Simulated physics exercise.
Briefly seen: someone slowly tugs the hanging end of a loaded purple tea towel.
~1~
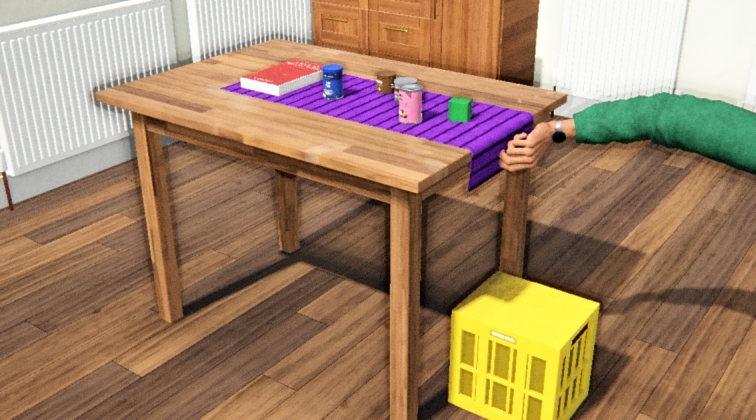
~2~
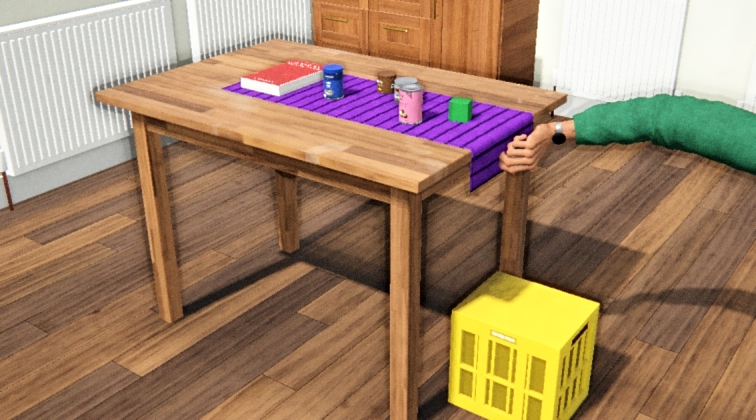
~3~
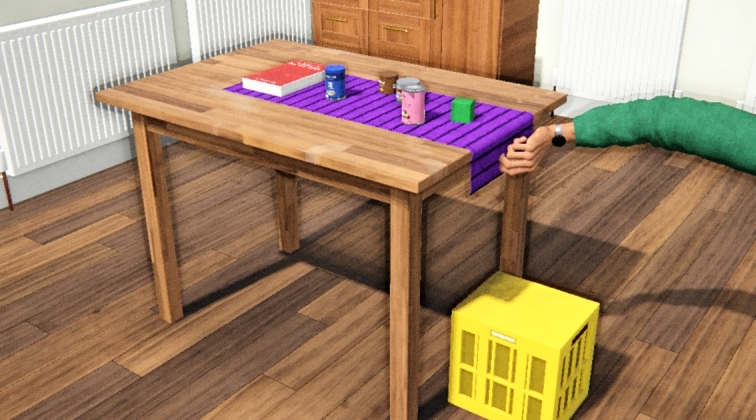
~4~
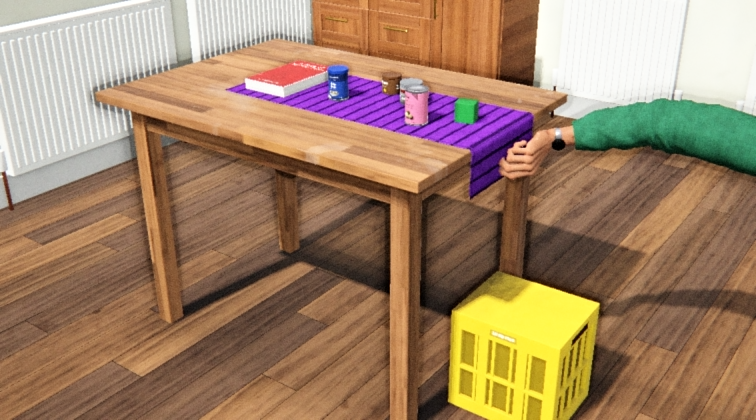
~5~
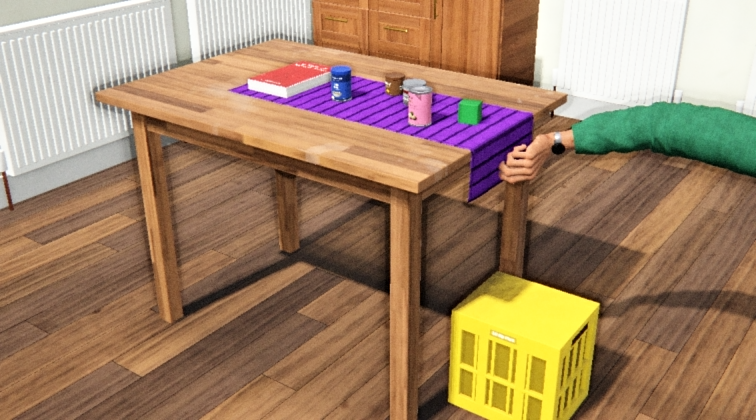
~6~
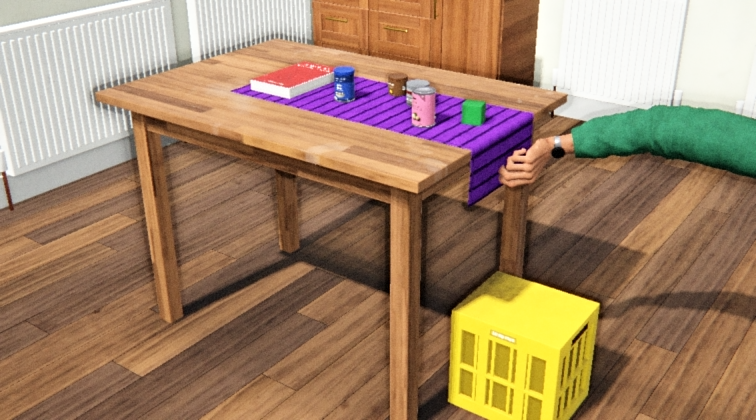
A hand in a green sleeve slowly pulled the hanging end of a purple cloth down a little at the table's edge, and the book, cans, pots and green cube on it slid slightly to the right.
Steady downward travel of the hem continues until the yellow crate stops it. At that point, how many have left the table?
The final total over the edge will be three.
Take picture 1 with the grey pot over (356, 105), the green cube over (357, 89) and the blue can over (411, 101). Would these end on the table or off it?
You'd see the grey pot hang on, the green cube hang on and the blue can go down.
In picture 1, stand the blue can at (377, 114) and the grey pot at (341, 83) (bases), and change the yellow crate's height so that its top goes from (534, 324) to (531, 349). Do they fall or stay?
So the blue can leaves, and the grey pot stays there.
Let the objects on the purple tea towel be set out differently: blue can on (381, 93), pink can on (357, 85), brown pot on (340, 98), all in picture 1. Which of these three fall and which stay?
Blue can safe, pink can safe, brown pot safe.
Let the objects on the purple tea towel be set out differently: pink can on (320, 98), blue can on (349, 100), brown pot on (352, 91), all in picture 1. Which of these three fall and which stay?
Outcome: Pink can stays aboard, blue can stays aboard, brown pot stays aboard.
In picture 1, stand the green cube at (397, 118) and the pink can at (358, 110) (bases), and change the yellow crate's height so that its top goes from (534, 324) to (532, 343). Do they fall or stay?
In the end the green cube is no longer on top and the pink can is no longer on top.
Soon after, hem near (499, 260); green cube and pink can gone.
Then, hem on the crate; green cube, pink can and grey pot gone.
At rest, hem on the crate; green cube, pink can and grey pot gone. The answer is three.
